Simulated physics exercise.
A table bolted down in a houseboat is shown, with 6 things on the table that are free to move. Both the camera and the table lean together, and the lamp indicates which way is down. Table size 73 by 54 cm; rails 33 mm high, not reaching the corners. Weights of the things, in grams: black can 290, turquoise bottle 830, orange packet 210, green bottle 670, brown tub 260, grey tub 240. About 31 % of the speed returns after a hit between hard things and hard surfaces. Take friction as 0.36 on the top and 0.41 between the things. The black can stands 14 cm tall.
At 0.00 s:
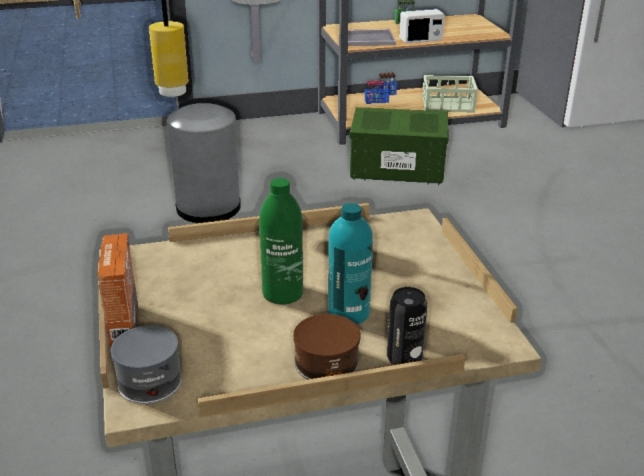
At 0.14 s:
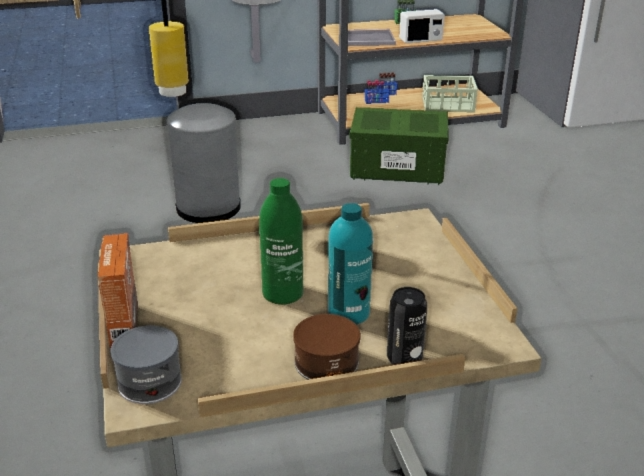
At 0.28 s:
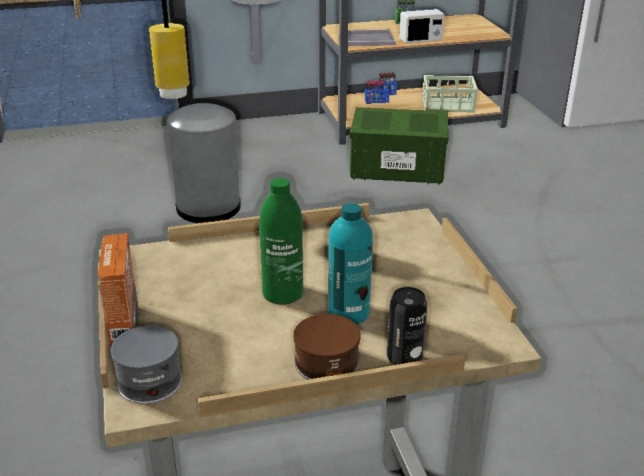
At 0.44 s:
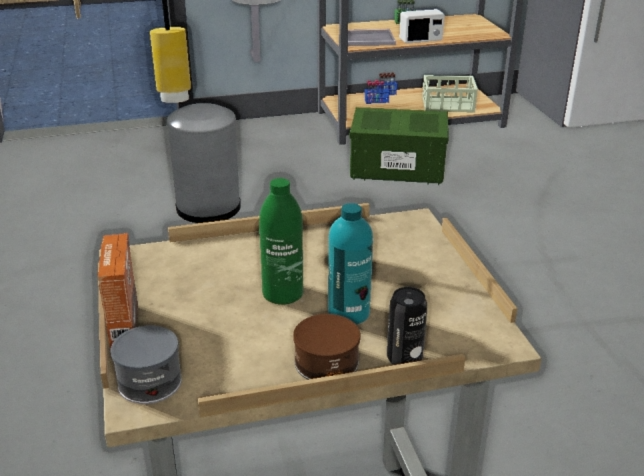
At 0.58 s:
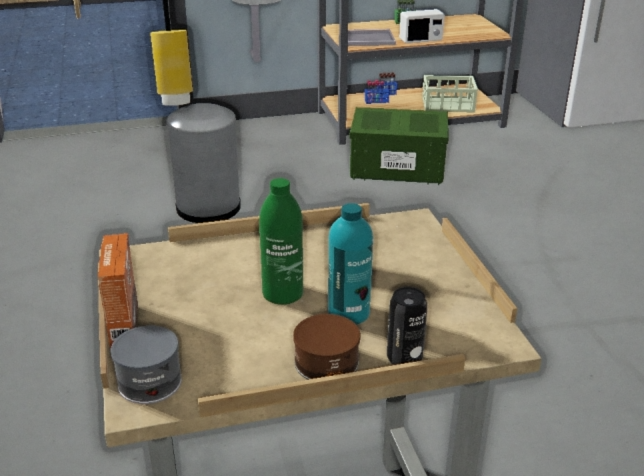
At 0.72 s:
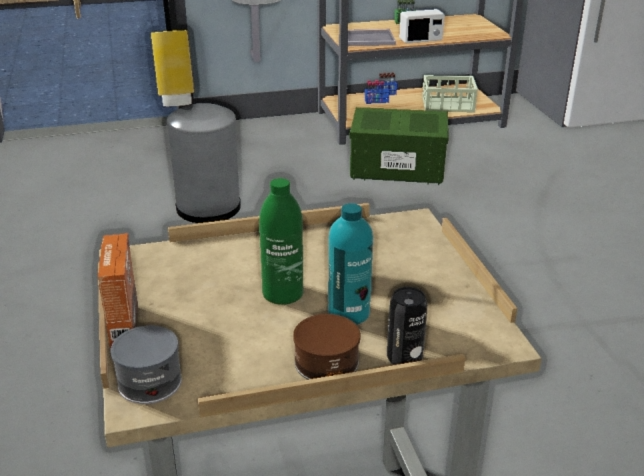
A table holds six containers, all staying still, while a hanging yellow object shifts slightly.
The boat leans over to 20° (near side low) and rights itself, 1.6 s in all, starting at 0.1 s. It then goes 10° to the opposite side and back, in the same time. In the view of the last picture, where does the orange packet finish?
It finishes near (119, 292).
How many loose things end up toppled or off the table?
I get 0.
After 1.12 s, floor tilted 16°, near side down.
After 1.82 s, boat level.
After 2.52 s, floor tilted 10°, far side down.
After 3.32 s, boat level.
In the end (3.8 s), all 6 under 5 cm from the start. At the end, from the last picture's camera, orange packet near (119, 292).
